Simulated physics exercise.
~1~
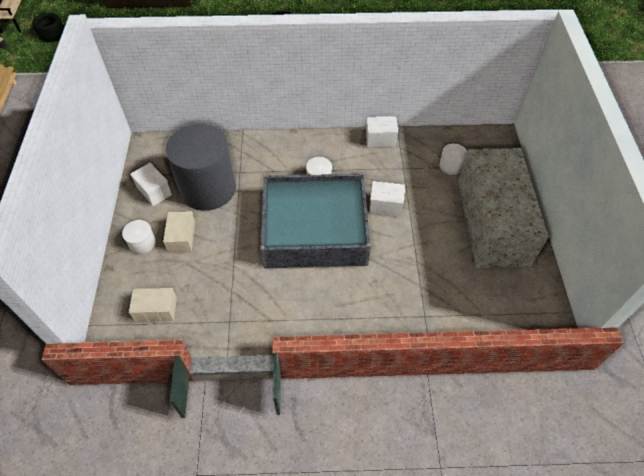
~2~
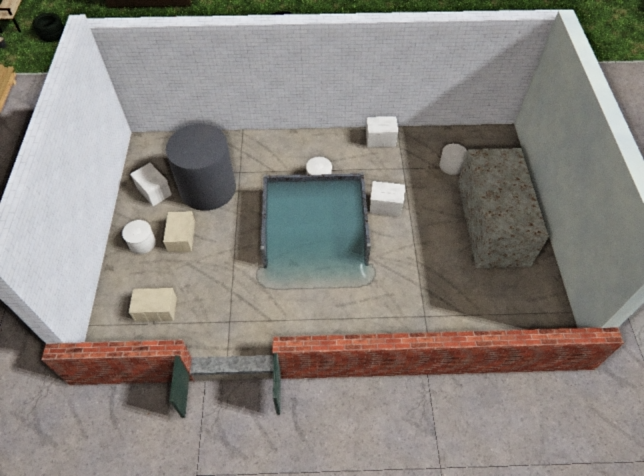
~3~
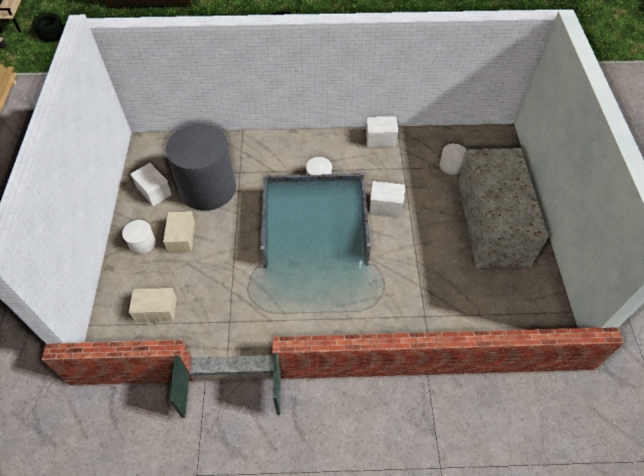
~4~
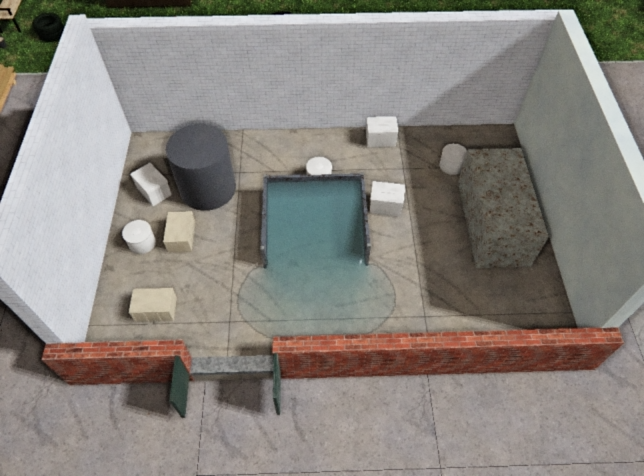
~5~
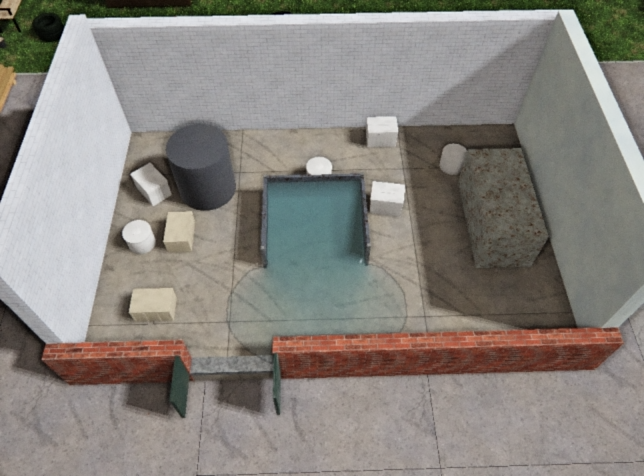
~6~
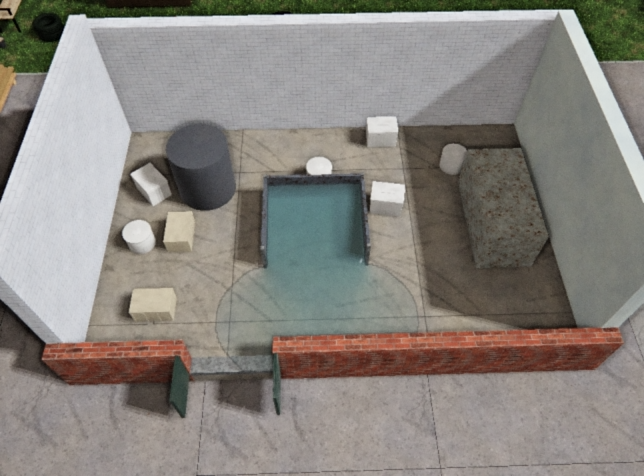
At the start, a square dark-walled tank of teal water sits in a walled yard among scattered blocks and cylinders. The tank's near side opens and water pours out, spreading in a widening rounded sheet across the paving toward the low brick wall and reaching the gateway, while the surrounding objects stay still.
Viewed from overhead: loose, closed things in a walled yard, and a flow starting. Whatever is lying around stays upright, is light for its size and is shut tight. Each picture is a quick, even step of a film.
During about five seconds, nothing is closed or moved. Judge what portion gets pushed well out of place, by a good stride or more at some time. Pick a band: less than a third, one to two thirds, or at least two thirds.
The fraction is less than a third of them.
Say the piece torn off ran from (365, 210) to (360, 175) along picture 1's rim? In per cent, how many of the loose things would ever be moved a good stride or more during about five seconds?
Roughly 20 percent.
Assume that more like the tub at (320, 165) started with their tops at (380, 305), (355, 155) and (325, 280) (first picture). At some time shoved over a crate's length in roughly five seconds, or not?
Outcome per entry: Knocked aside / stays where it is / knocked aside.
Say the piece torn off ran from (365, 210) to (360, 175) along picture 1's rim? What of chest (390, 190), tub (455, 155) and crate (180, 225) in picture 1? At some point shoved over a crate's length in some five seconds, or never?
Order as asked: Sent that far; sent that far; not sent that far.
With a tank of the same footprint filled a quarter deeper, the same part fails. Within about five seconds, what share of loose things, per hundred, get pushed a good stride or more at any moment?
10 in a hundred, or close to it.
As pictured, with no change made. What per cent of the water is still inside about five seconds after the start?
I make it 80 percent.
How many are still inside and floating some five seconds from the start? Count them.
I count 0.
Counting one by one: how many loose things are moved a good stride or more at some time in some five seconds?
The figure is 0.
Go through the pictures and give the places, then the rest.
A tub at (319, 167) rests on the ground; a crate at (178, 226) rests on the ground; 0 of 8 have shifted, in the first frame.
A tub at (319, 167) rests on the ground; a crate at (178, 226), on the bottom; 0 of 8 have shifted, in the second frame.
A tub at (319, 167), on the bottom; a crate at (178, 226), on the bottom; 0 of 8 have shifted, in the third frame.
A tub at (319, 167) rests on the ground; a crate at (178, 226) rests on the ground; 0 of 8 have shifted, in the fourth frame.
A tub at (319, 167) rests on the ground; a crate at (178, 226), on the bottom; 0 of 8 have shifted, in the fifth frame.
A tub at (319, 167) rests on the ground; a crate at (178, 226), on the bottom; 0 of 8 have shifted, in the sixth frame.
A moment on, 0 of 8 are well off their spots; 0 afloat.
Next, 0 of 8 are well off their spots; 0 afloat.
Later, 0 of 8 are well off their spots; 0 afloat.
In the end, 0 of 8 are well off their spots, and 0 have been at some point; 0 afloat.
